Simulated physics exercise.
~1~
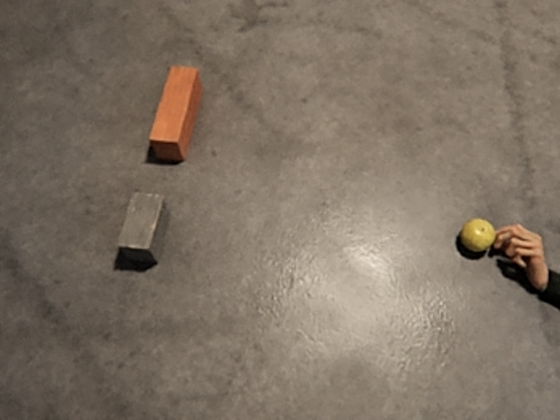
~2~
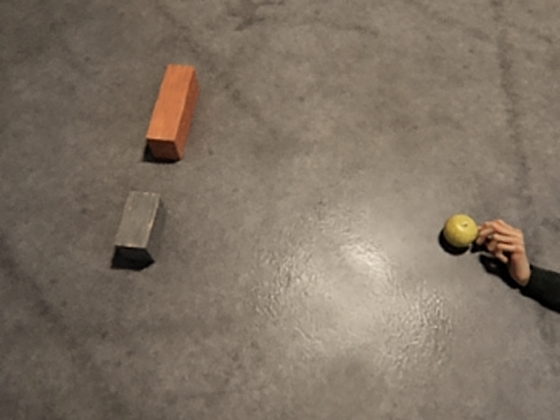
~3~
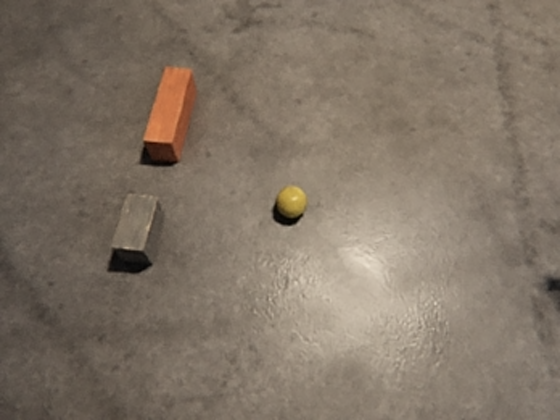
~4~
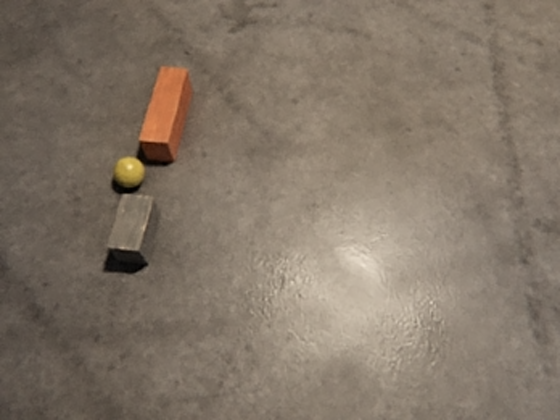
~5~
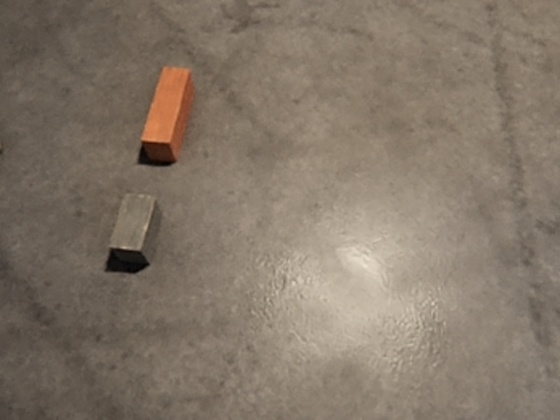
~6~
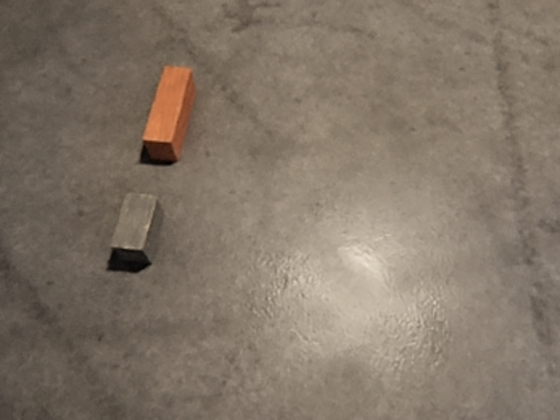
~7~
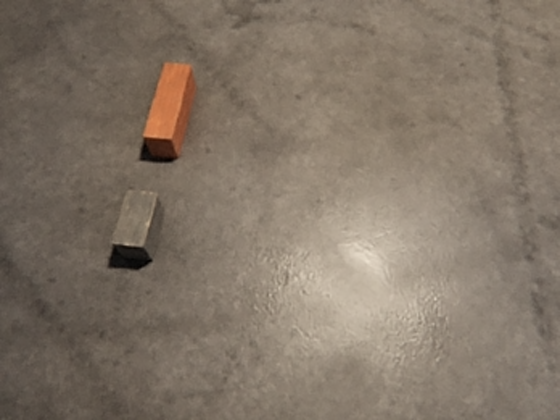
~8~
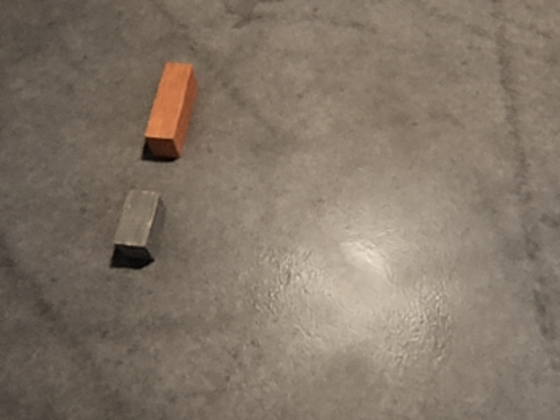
A hand releasing a yellow apple that rolls left across grey floor, passing between orange and grey blocks and out of view.
